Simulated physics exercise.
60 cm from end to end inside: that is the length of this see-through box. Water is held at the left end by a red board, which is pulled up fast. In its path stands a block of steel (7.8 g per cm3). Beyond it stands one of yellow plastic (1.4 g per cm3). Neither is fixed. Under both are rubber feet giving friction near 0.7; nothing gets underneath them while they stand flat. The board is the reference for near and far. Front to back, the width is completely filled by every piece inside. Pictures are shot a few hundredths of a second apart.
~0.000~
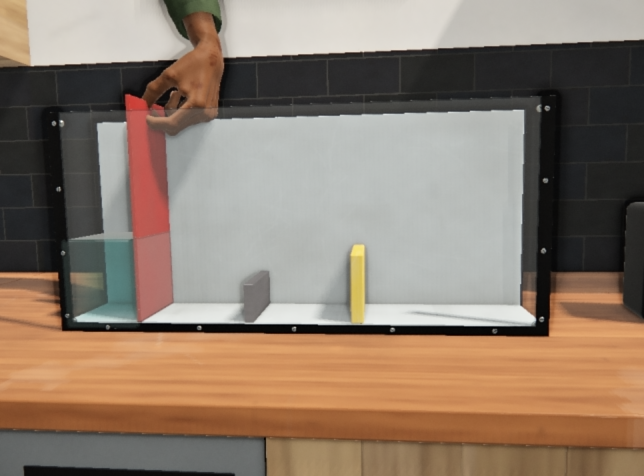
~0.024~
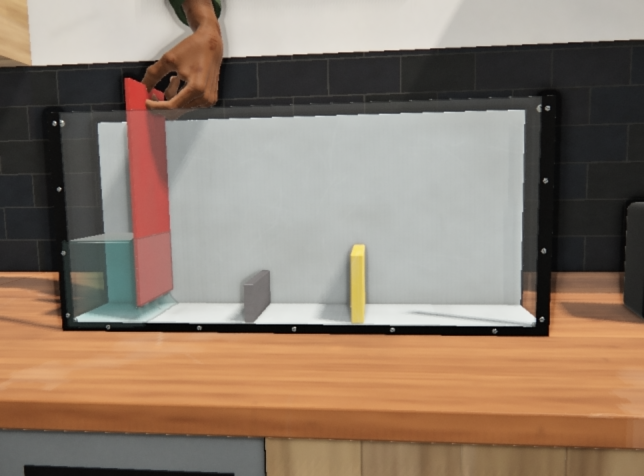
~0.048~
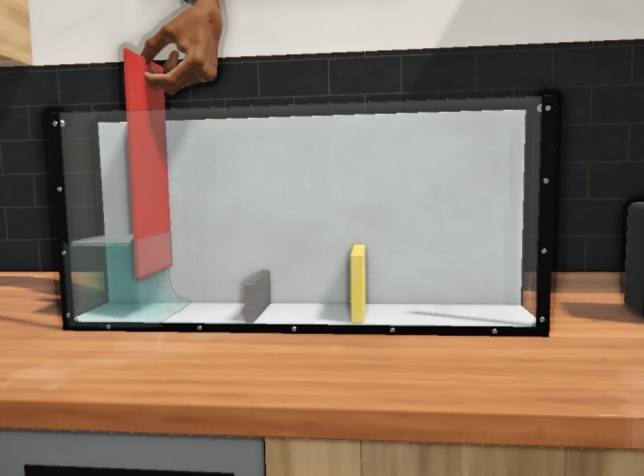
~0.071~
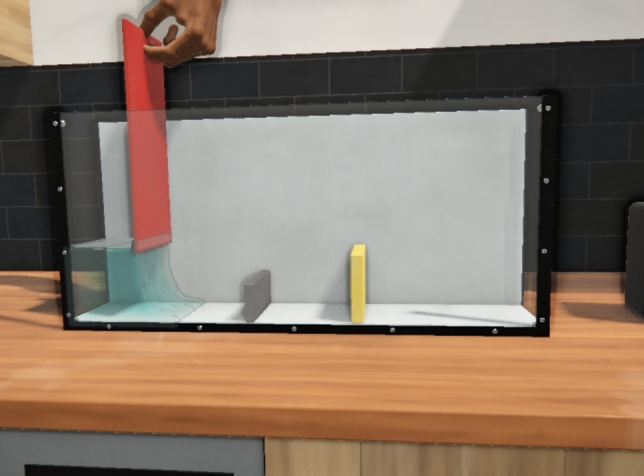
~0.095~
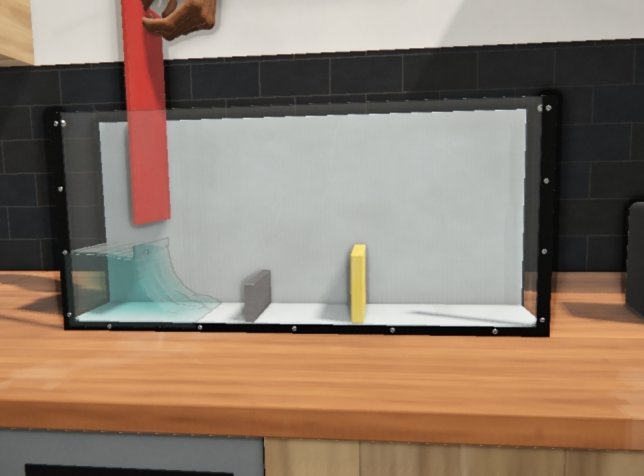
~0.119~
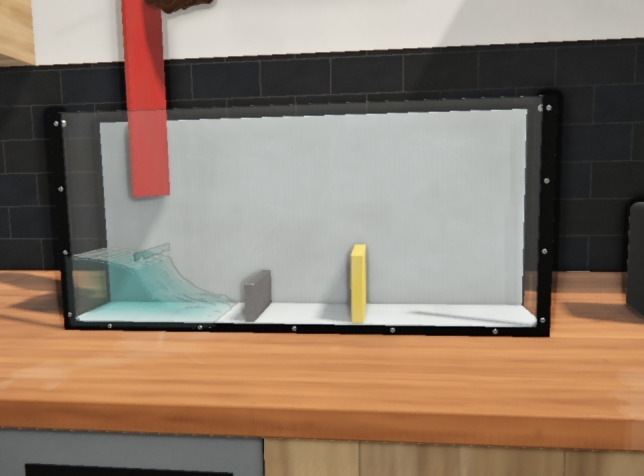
We see a hand pull a red board quickly upward in a clear tank, and the water behind it at the left slumps and spreads rightward along the floor toward a short gray block, with a taller yellow block beyond.
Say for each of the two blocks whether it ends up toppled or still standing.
Near block: Toppled, far block: Toppled.
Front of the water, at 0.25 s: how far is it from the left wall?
Roughly 24 cm out.
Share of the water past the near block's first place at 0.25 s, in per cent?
Roughly 4 per cent of it.
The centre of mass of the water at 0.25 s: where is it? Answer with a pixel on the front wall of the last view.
At about (162, 301).
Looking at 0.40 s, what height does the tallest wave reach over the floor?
Roughly 19.0 cm up.
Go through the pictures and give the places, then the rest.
The first picture shows the water tops out at (74, 241) by the left wall; its leading edge has got to (137, 320); the board ends at (139, 321); the near block's top is at (248, 286); the far block's top is at (357, 259).
The second picture shows the water tops out at (74, 242) by the left wall; its leading edge has got to (146, 320); the board ends at (139, 305).
The third picture shows the water tops out at (75, 244) by the left wall; its leading edge has got to (161, 320); the board ends at (137, 278).
The fourth picture shows the water tops out at (76, 248) by the left wall; its leading edge has got to (177, 320); the board ends at (136, 251).
The fifth picture shows the water tops out at (77, 253) by the left wall; its leading edge has got to (194, 320); the board ends at (135, 223).
The sixth picture shows the water tops out at (77, 258) by the left wall; its leading edge has got to (212, 320); the board ends at (134, 196); the near block's top is at (248, 286); the far block's top is at (357, 259).
After 0.25 s the front has run 25 cm from the left wall, the near block leans 11° and the far block is upright.
After 0.40 s the near block lies flat and the far block is upright.
After 0.64 s the near block lies flat and the far block leans 29°.
In the end the near block lies flat and the far block lies flat; 25 per cent of the water is past where the far block first stood.
